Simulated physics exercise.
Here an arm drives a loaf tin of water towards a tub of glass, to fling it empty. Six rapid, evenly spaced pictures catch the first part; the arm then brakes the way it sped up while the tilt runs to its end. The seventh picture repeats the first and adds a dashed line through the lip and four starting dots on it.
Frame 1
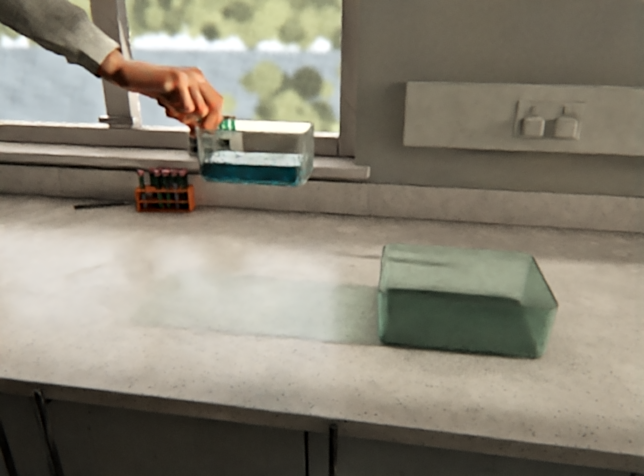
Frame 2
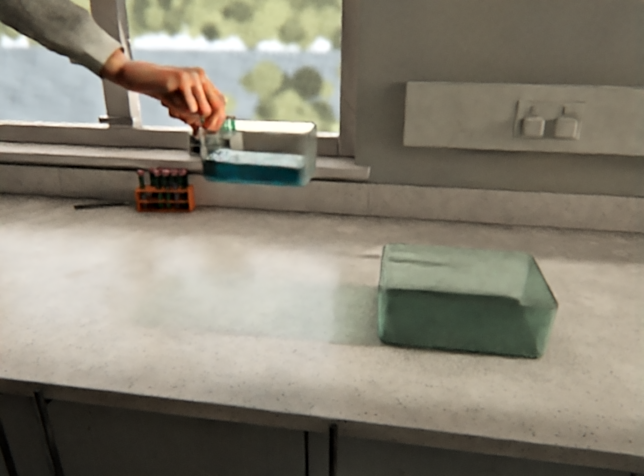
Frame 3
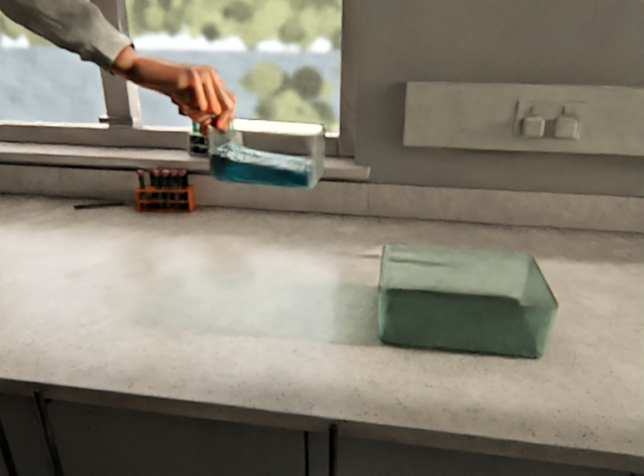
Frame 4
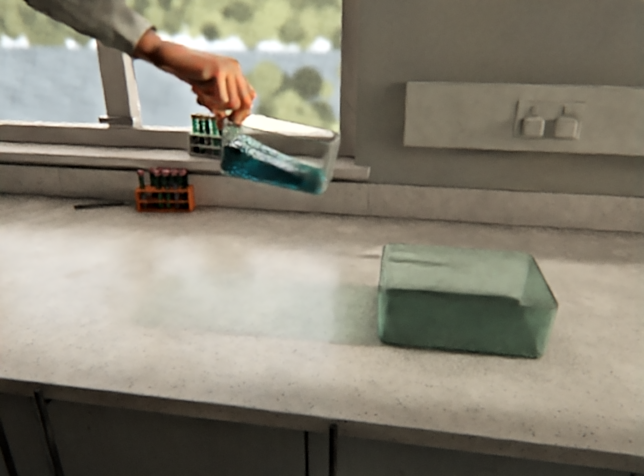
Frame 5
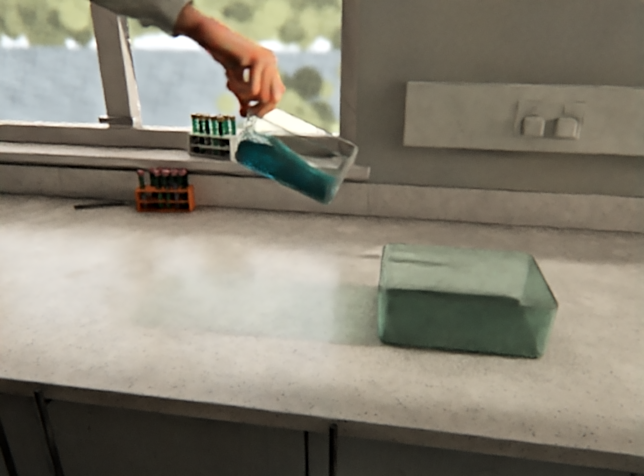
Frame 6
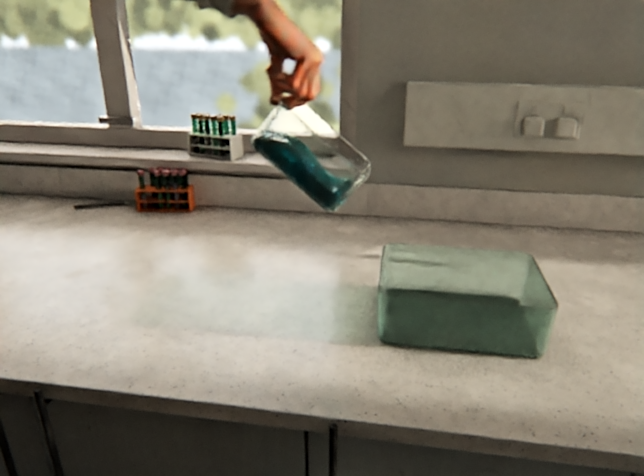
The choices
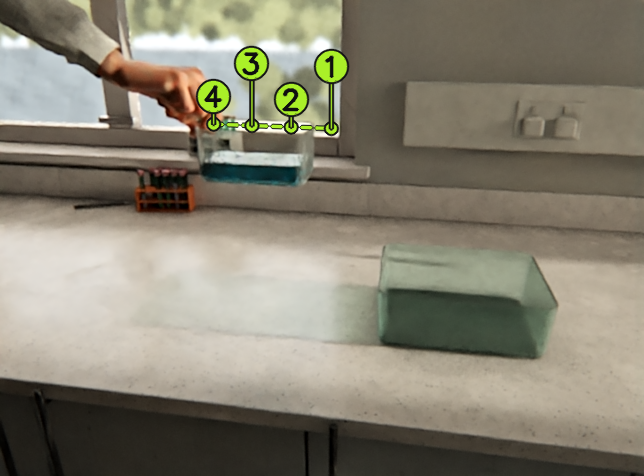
A hand moves a clear container of blue liquid right above a counter, tilting it steeply.
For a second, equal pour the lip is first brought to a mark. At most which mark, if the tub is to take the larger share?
The limit is 3.
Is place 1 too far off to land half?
No.
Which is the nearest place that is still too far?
That would be 4.
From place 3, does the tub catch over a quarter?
Yes, it does.
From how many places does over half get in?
Three of them.
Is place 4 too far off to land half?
Yes, that goes wrong.
On the marked copy, 1 at (331, 128); 2 at (291, 127); 3 at (251, 125); 4 at (213, 124).
Choosing 1, about 89 % lands in the tub, 6 % falls short and 5 % goes beside or beyond.
Choosing 2, about 62 % lands in the tub, 21 % falls short and 16 % goes beside or beyond.
Choosing 3, about 65 % lands in the tub, 24 % falls short and 10 % goes beside or beyond.
Choosing 4, about 22 % lands in the tub, 74 % falls short and 4 % goes beside or beyond.
